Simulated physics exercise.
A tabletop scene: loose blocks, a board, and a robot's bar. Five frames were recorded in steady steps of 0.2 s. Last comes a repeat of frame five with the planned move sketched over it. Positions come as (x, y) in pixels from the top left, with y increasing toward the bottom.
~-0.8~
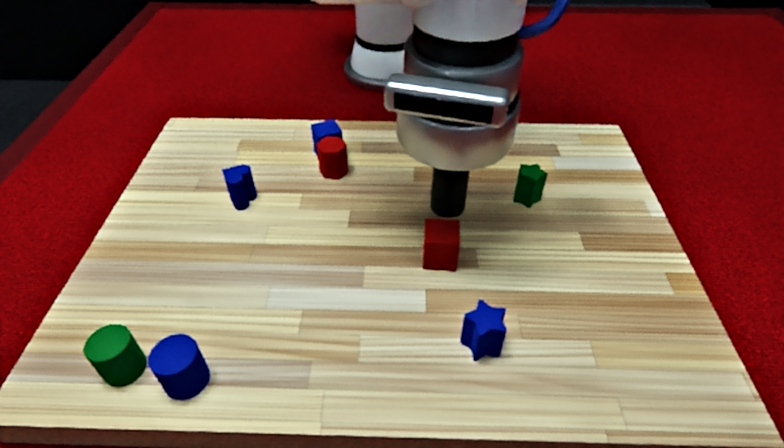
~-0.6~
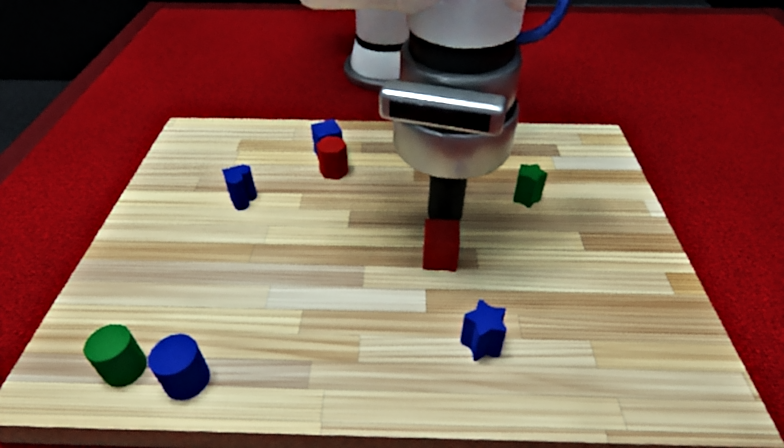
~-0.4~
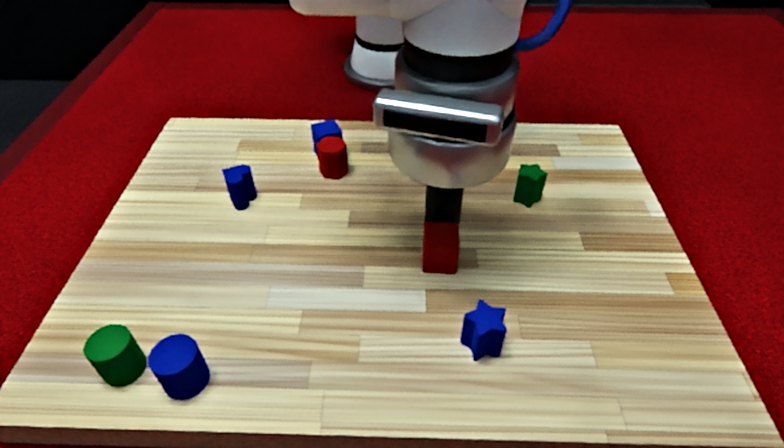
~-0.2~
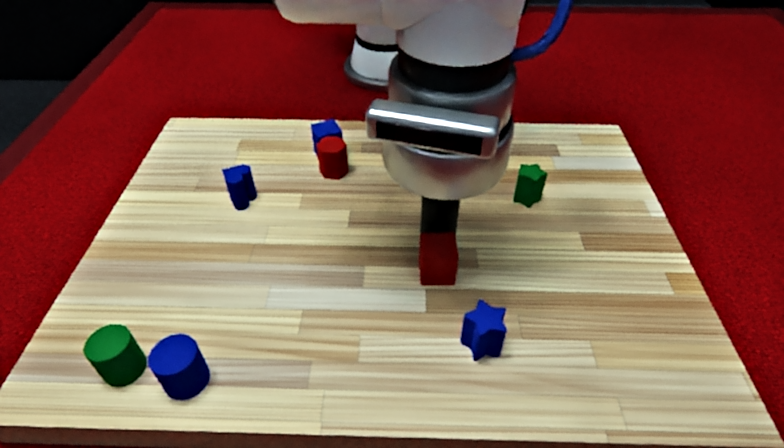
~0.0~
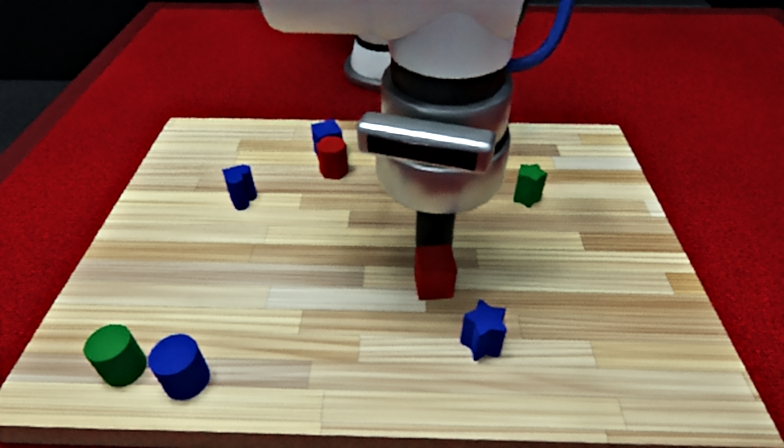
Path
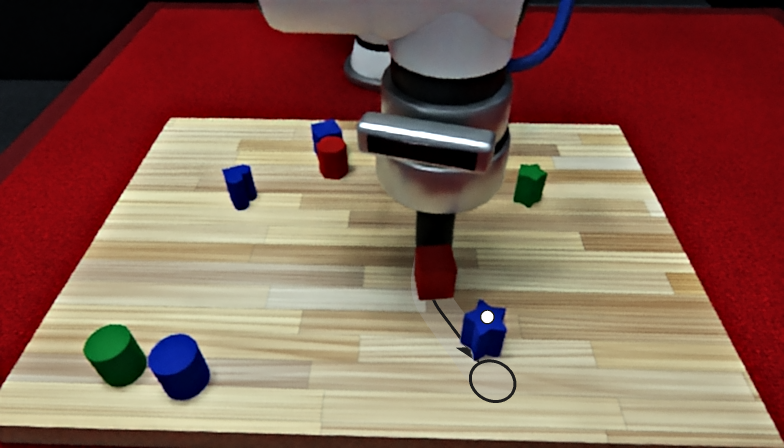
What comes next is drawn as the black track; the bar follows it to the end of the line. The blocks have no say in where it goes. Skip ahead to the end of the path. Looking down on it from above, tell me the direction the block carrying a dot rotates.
It rotates counterclockwise.
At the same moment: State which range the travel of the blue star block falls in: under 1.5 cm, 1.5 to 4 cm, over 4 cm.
It will fall in the top band, over 4 cm.
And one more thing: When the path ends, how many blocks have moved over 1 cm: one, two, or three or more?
I'd say two blocks get moved.
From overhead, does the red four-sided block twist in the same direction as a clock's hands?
Yes
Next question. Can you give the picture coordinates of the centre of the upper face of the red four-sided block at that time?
I expect it at (438, 342).
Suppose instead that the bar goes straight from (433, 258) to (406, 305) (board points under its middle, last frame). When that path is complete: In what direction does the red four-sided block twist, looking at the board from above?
Its spin: Anticlockwise.
The drawn path runs from (433, 258) via (432, 296) and (459, 336), ending at (493, 381); the dot is on the blue star block.
On the path given first. One third of the way, bar at (434, 283); red four-sided block at (433, 301).
Two thirds of the way, bar at (462, 324); red four-sided block at (438, 338), turned 55° clockwise; blue star block at (500, 327), turned 15° anticlockwise.
At the end, bar at (496, 367); red four-sided block at (438, 342), turned 65° clockwise; blue star block at (541, 357), turned 40° anticlockwise.
